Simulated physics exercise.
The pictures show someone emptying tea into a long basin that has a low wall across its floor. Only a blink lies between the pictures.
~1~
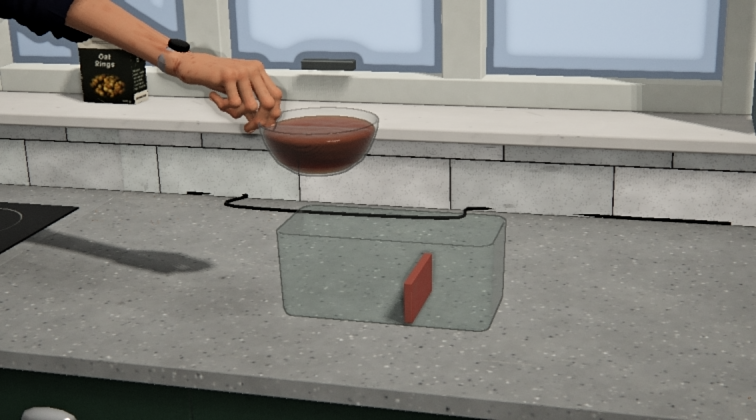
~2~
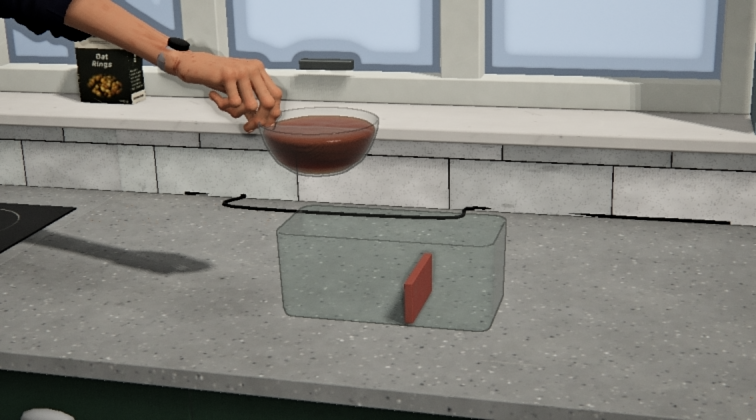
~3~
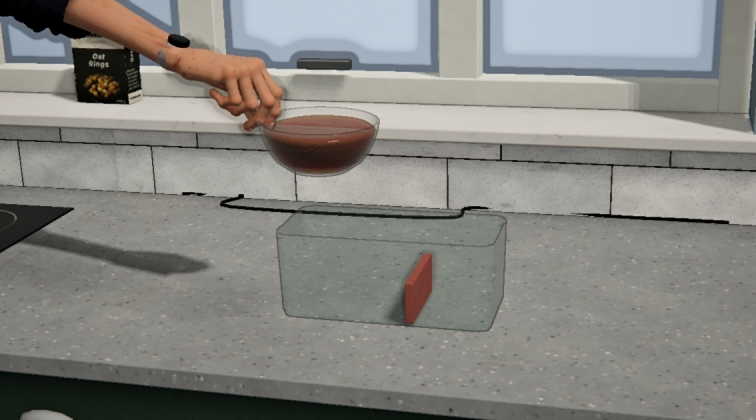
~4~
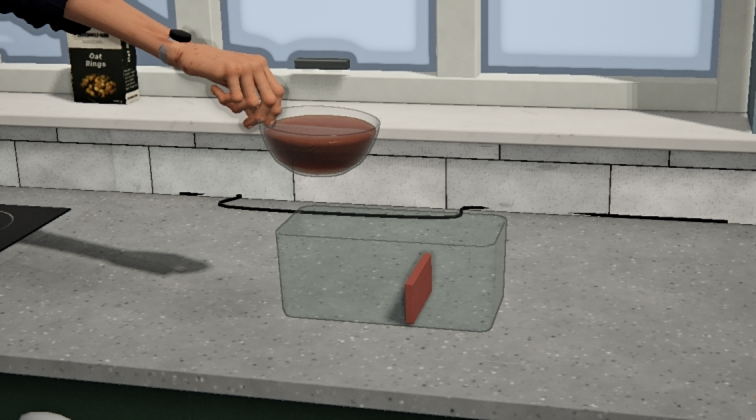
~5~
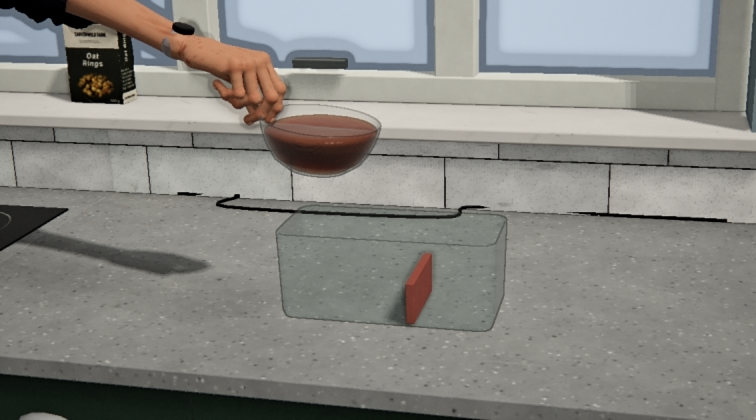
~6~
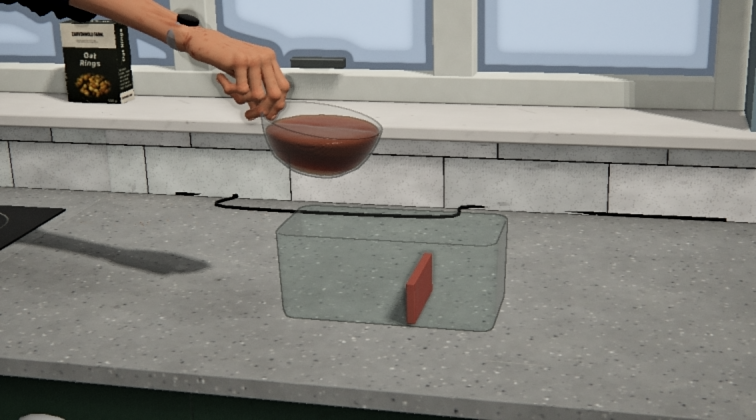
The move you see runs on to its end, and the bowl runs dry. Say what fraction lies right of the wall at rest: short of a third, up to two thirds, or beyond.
In the end between a third and two thirds is right of the wall.
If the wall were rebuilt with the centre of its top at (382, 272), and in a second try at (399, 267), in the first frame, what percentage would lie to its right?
Near 85 % and 70 %.
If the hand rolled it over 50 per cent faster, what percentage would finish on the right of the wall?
About 35 per cent.
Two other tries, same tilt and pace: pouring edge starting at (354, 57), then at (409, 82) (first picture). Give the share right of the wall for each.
Roughly 45 per cent, and 75 per cent.
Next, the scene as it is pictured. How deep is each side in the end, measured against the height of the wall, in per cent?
The left part 30 per cent, the right part 50.
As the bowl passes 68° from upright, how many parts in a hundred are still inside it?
Roughly 35 in a hundred.
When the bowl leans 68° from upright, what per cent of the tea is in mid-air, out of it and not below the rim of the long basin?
Roughly 35 in a hundred.
A moment on, the tilt is 68° and 35 per cent is still to pour, 6 is left of the wall and 25 right of it.
Next, the tilt is 104° and 0 per cent is still to pour, 46 is left of the wall and 50 right of it.
Then the tilt is 110° and 0 per cent is still to pour, 47 is left of the wall and 50 right of it.
Later the tilt is 110° and 0 per cent is still to pour, 47 is left of the wall and 50 right of it.
At rest 47 per cent lies left of the wall, 50 right of it and 3 outside.
